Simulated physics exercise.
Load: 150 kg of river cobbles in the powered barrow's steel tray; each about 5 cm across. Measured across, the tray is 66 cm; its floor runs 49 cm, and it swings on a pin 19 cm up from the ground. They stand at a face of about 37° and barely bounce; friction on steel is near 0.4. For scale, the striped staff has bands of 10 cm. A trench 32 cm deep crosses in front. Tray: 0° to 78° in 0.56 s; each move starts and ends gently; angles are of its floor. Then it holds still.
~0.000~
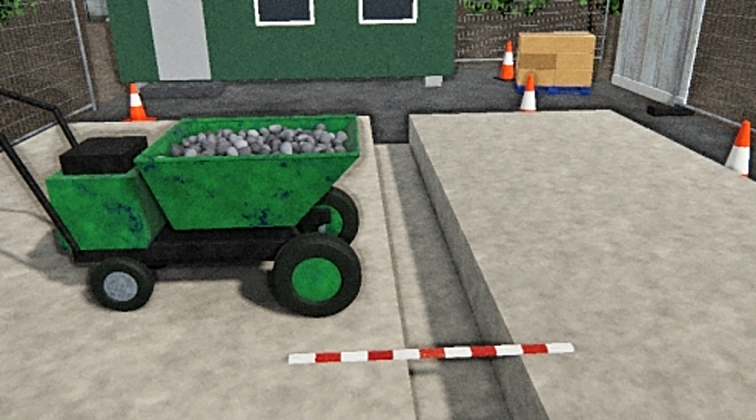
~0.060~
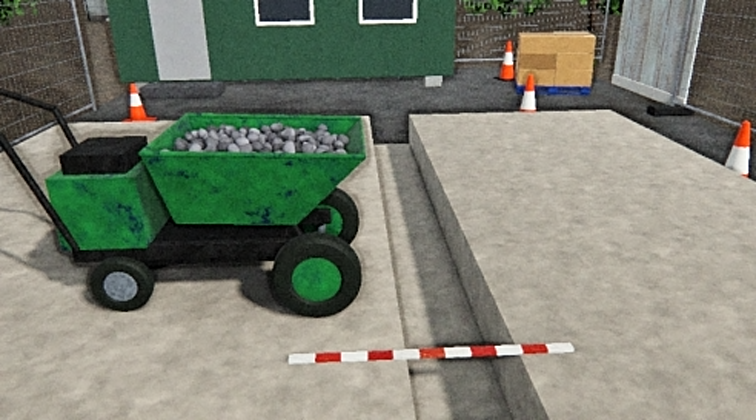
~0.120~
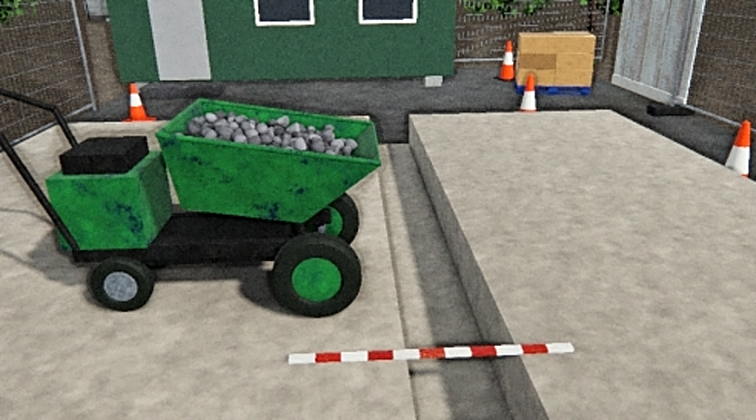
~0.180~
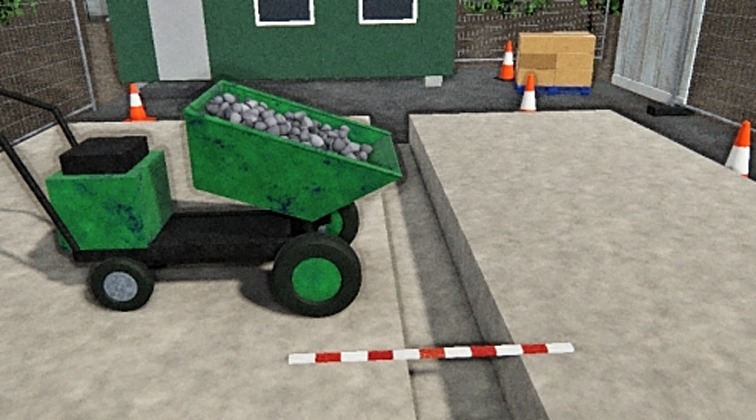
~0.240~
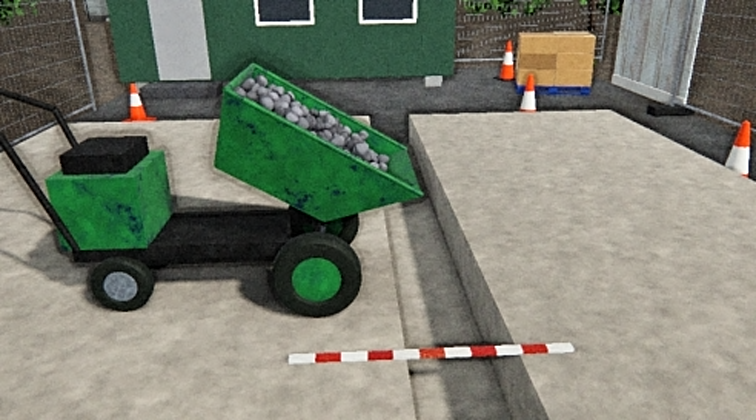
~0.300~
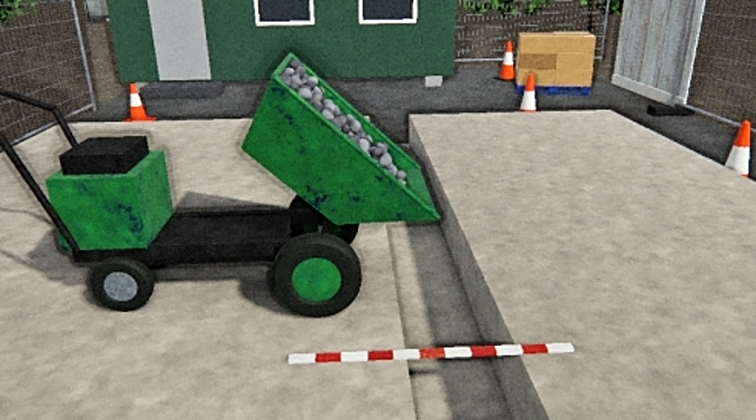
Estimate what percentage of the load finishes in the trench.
Roughly 44 percent.
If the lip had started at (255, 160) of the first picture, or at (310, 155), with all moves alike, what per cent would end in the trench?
Roughly 85 in a hundred from the first, 80 in a hundred from the second.
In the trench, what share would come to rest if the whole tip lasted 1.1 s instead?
Roughly 65% would finish there.
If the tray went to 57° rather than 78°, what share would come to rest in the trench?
It would be near 35 per cent.
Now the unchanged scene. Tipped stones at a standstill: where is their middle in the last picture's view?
Their middle lands near (505, 270).
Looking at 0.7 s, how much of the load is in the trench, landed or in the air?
About 25 per cent by then.
After 0.4 s the floor is at 66°; 100 % in the tray; the foremost stones are at (441, 224).
After 0.7 s the floor is at 78°; 47 % in the tray, 23 % in the trench, 30 % past the trench; the foremost stones are at (539, 226).
After 1.0 s the floor is at 78°; 0 % in the tray, 43 % in the trench, 57 % past the trench; the foremost stones are at (738, 250).
After 3.0 s the floor is at 78°; 0 % in the tray, 44 % in the trench, 56 % past the trench; the foremost stones are past the picture's edge.
